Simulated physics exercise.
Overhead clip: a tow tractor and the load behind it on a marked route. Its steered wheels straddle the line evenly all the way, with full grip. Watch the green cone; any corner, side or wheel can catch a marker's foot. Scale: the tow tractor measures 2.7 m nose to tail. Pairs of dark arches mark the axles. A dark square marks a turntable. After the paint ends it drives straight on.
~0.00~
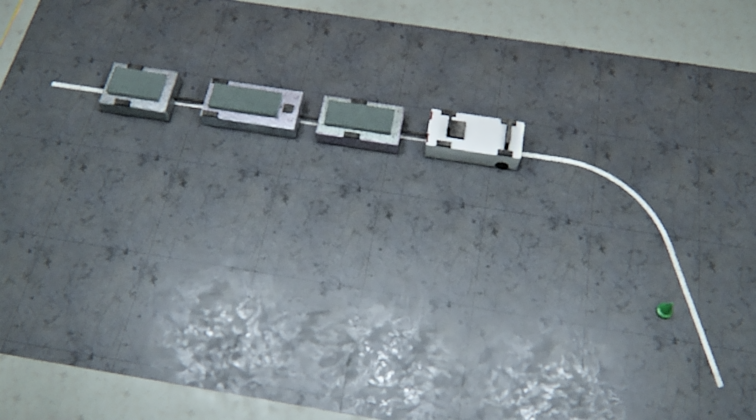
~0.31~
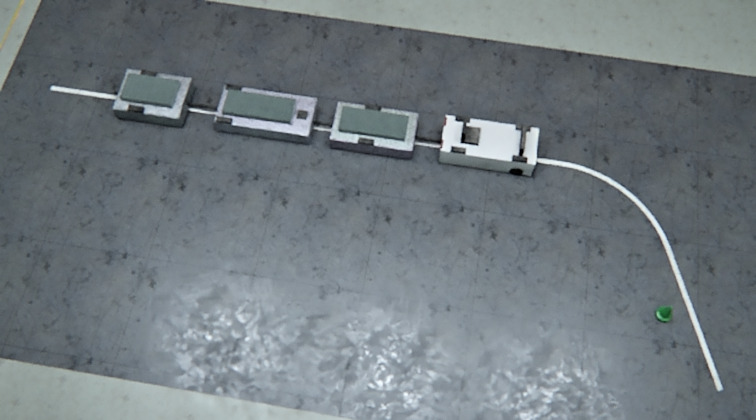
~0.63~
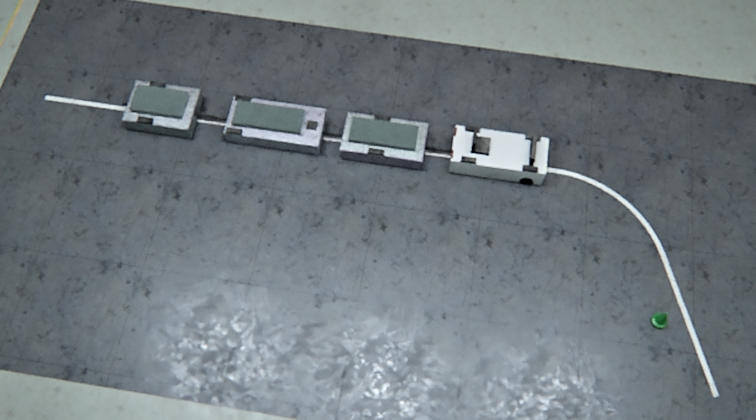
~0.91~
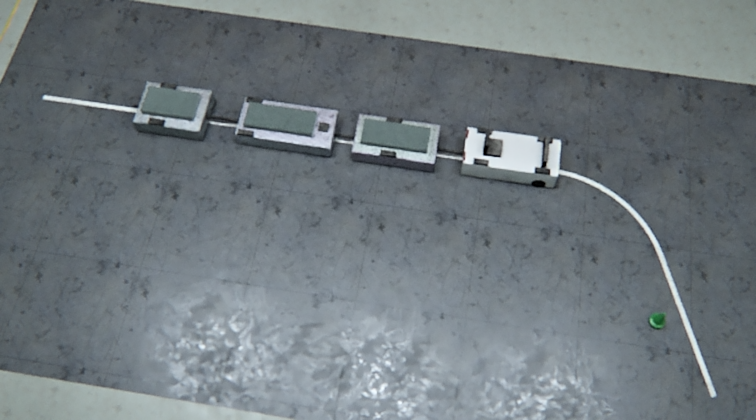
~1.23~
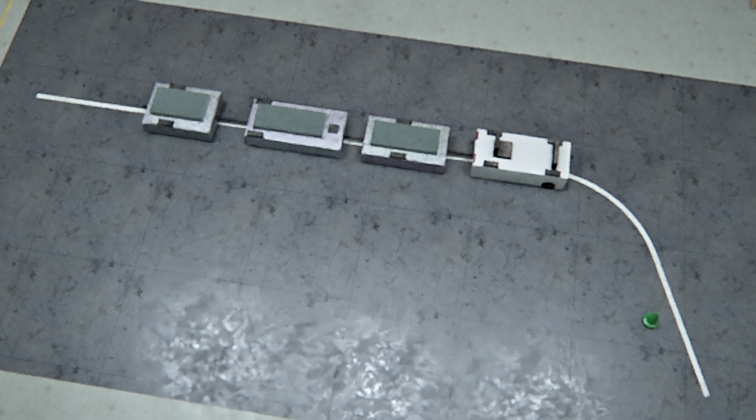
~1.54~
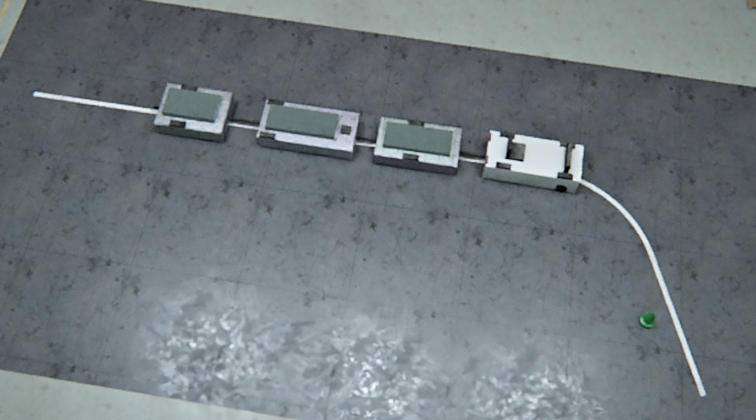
White tow tractor pulling three grey trailers slowly rightward along a white line towards its bend, a green cone standing nearby.
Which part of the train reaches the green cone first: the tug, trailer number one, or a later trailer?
That would be the tug.
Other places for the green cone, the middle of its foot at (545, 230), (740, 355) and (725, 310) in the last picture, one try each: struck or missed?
First hit, second clear, third missed.
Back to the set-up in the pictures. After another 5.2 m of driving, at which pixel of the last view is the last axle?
Around (343, 129).
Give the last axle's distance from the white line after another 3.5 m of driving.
Some 5 cm off it.
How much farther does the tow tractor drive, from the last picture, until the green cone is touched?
After some 5.0 m.
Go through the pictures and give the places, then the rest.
Nose (517, 140); last axle (129, 85); still straight; green (667, 309); 3 trailers, in the first frame.
Nose (532, 146); last axle (142, 91); still straight, in the second frame.
Nose (542, 155); last axle (151, 102); still straight, in the third frame.
Nose (554, 158); last axle (163, 104); still straight, in the fourth frame.
Nose (564, 160); last axle (172, 105); still straight, in the fifth frame.
Nose (577, 163); last axle (183, 106); turned 1°; green (649, 319), in the sixth frame.
By 5.3 s, the last axle is at (346, 130) of the last picture, on the line; the tow tractor has hit green.
By 8.6 s, the last axle is at (486, 160) of the last picture, 30 cm off the line.
By 12.2 s, the last axle is at (618, 260) of the last picture, 125 cm off the line.
By 15.7 s, the last axle is out of the picture, 25 cm off the line; 1 of 1 struck in all.
